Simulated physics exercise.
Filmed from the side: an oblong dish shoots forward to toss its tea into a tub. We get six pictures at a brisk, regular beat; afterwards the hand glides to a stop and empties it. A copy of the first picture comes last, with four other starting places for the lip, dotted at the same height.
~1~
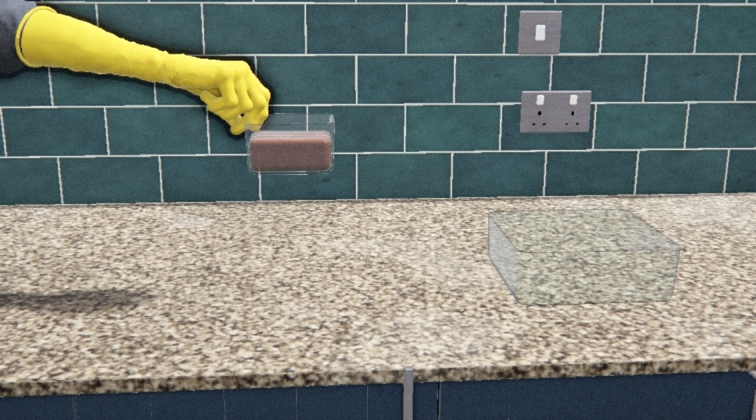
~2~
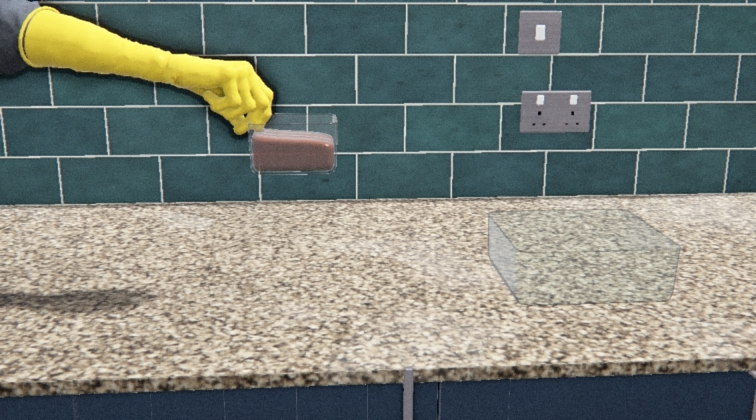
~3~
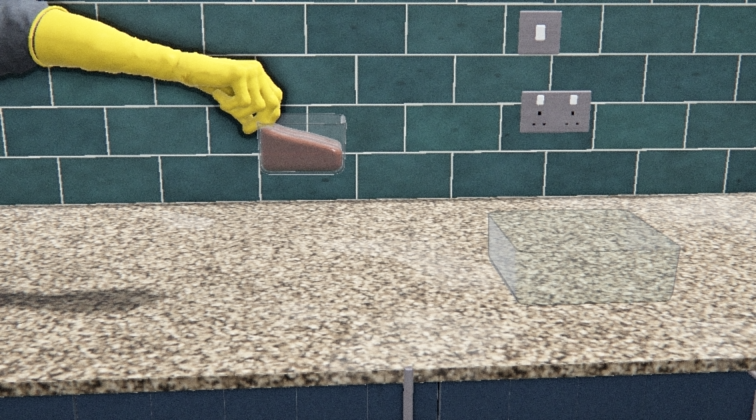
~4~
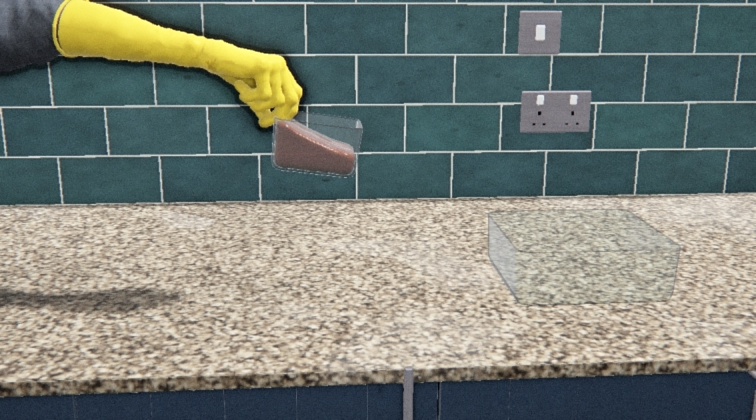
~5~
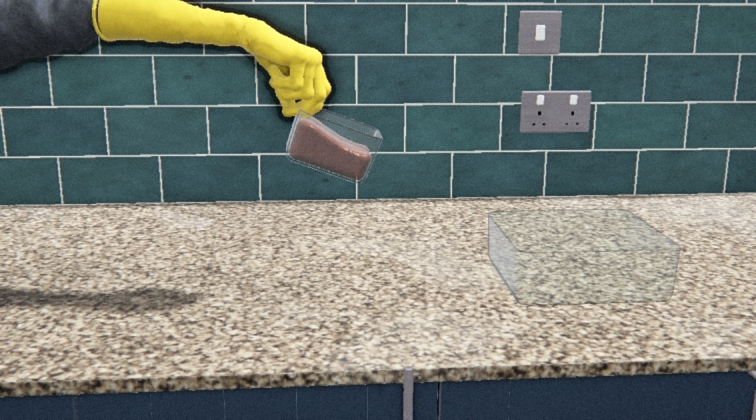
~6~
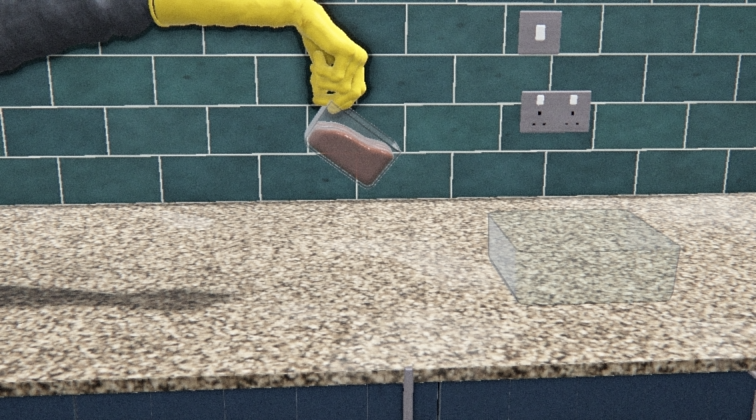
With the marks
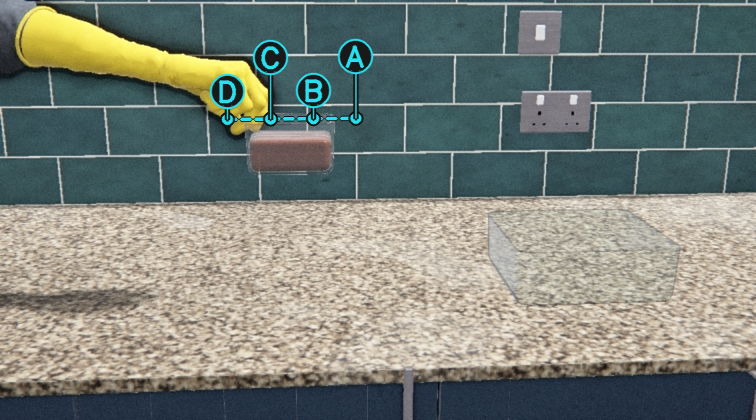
A kitchen counter of speckled brown stone, backed by dark green tiles with grey sockets and a switch, is seen from the side by a still camera. A yellow-gloved hand at the upper left holds a small clear oblong dish of reddish-brown tea, while a clear tub sits at the right. The hand moves the dish rightward, the tea sloping up its left side, then tilts it down to the right.
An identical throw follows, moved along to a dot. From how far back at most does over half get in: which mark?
A.
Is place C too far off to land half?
Yes, that goes wrong.
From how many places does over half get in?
One of them.
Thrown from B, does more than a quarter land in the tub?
No.
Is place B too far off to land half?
Yes, that goes wrong.
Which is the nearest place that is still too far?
It is B.
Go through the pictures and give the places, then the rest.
In the first frame, upright, lip at (331, 118); tub from (514, 304) to (671, 299); nothing has left yet.
In the second frame, upright, lip at (334, 118); nothing has left yet.
In the third frame, upright, lip at (343, 118); nothing has left yet.
In the fourth frame, tipped about 8°, lip at (359, 123); nothing has left yet.
In the fifth frame, tipped about 20°, lip at (379, 133); nothing has left yet.
In the sixth frame, tipped about 37°, lip at (398, 146); nothing has left yet.
In cyan, A at (355, 118); B at (313, 118); C at (270, 119); D at (227, 119).
If A is chosen, about 77 % lands in the tub, 8 % falls short and 14 % goes beside or beyond.
If B is chosen, about 8 % lands in the tub, 88 % falls short and 4 % goes beside or beyond.
If C is chosen, about 0 % lands in the tub, 100 % falls short.
If D is chosen, about 0 % lands in the tub, 100 % falls short.
